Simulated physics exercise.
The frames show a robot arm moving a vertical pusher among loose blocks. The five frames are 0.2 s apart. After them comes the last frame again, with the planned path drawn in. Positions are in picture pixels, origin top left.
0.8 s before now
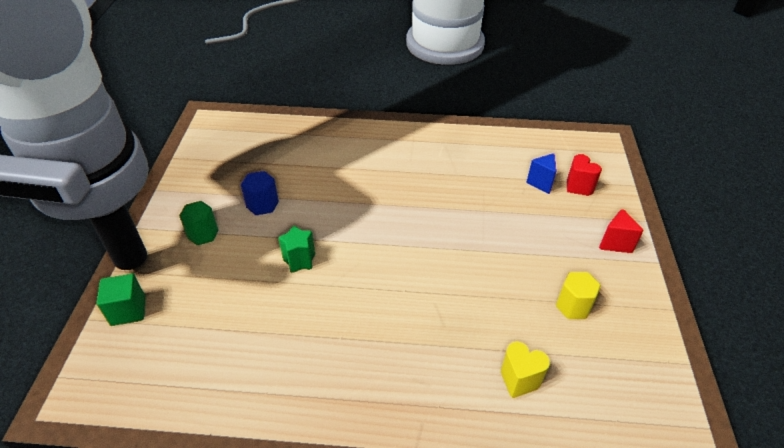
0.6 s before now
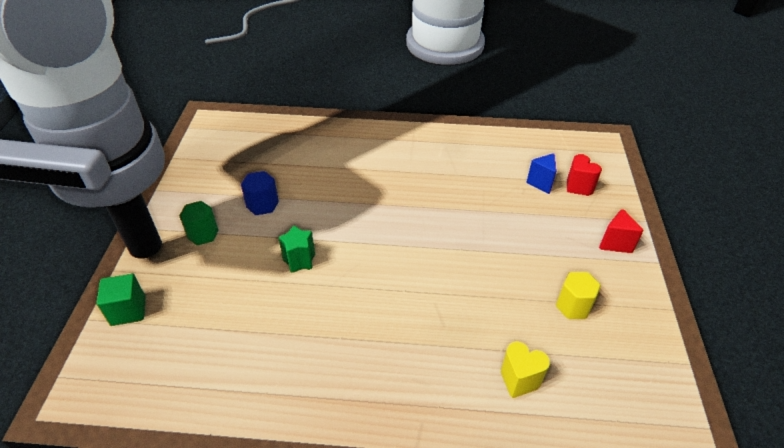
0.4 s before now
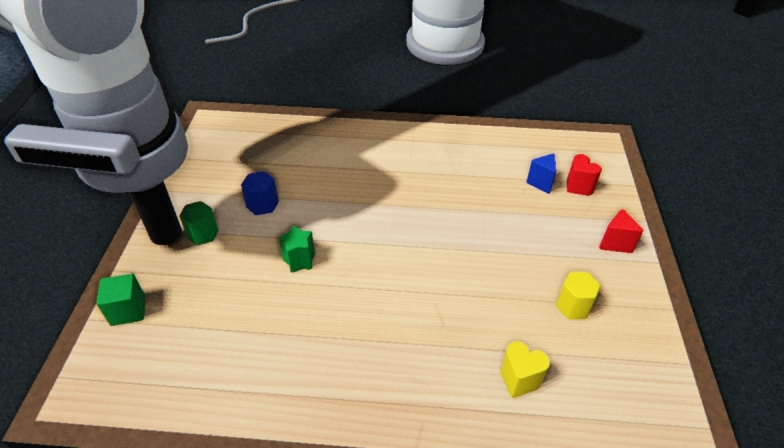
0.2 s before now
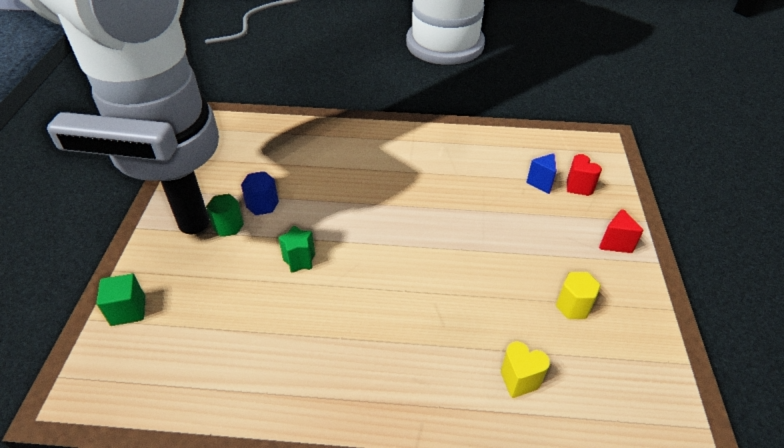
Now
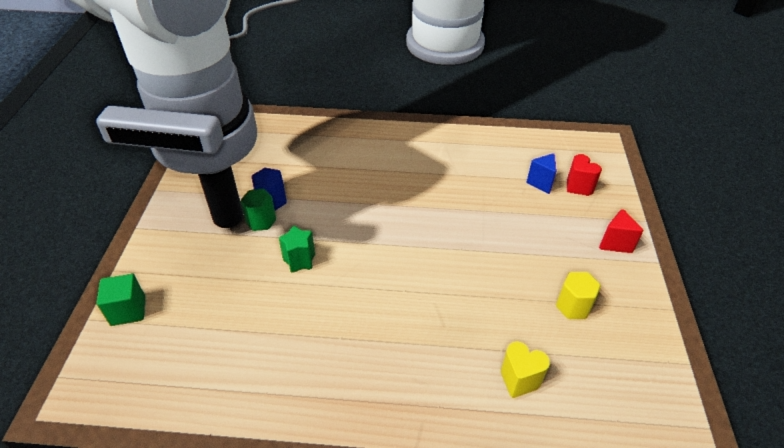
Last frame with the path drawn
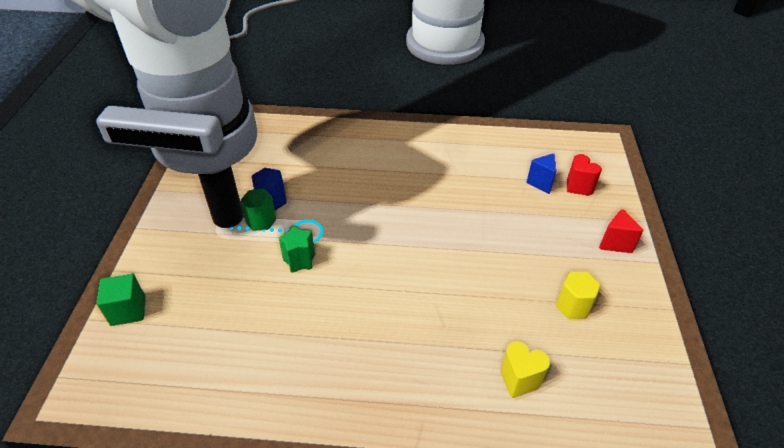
To begin with, a robot arm holds a dark vertical pusher at the left of a wooden board scattered with coloured blocks. The pusher moves right and slightly away to the green six-sided block, then pushes it rightward against the blue six-sided block, which shifts slightly while the other blocks stay still.
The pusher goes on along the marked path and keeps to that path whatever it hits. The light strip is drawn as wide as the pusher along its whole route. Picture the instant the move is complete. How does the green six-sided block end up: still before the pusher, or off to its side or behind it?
The pusher will have lost it.
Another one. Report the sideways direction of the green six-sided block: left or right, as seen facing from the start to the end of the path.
It goes toward the left-hand side.
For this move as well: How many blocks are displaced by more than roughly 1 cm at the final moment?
It looks like one block will be pushed more than about 1 cm.
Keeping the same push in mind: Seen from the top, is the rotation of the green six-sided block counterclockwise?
Short answer: Yes.
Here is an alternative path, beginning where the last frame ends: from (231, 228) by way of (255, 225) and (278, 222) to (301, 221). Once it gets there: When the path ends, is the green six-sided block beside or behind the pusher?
No.
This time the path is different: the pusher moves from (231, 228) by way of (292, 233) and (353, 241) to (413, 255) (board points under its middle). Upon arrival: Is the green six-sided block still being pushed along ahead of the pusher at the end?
No, that is not how it ends up.
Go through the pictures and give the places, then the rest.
Lower end of the pusher (131, 258), tops of blocks, green six-sided block (195, 211), blue six-sided block (257, 181), green star (296, 237), in the first frame.
Pusher (146, 247), blocks as before, in the second frame.
Pusher (166, 234), blocks as before, in the third frame.
Pusher (194, 224), green six-sided block (222, 203), in the fourth frame.
Pusher (228, 218), green six-sided block (256, 197), blue six-sided block (267, 177), green star (296, 237), in the fifth frame.
The drawn path runs from (231, 228) to (307, 232).
The first path, step by step. Halfway along, pusher (267, 220); green six-sided block (292, 194), turned 30° anticlockwise; blue six-sided block (269, 176), turned 15° anticlockwise.
At the end, pusher (305, 222); green six-sided block (315, 189), turned 105° anticlockwise; blue six-sided block (269, 176), turned 15° anticlockwise; green star not moved.
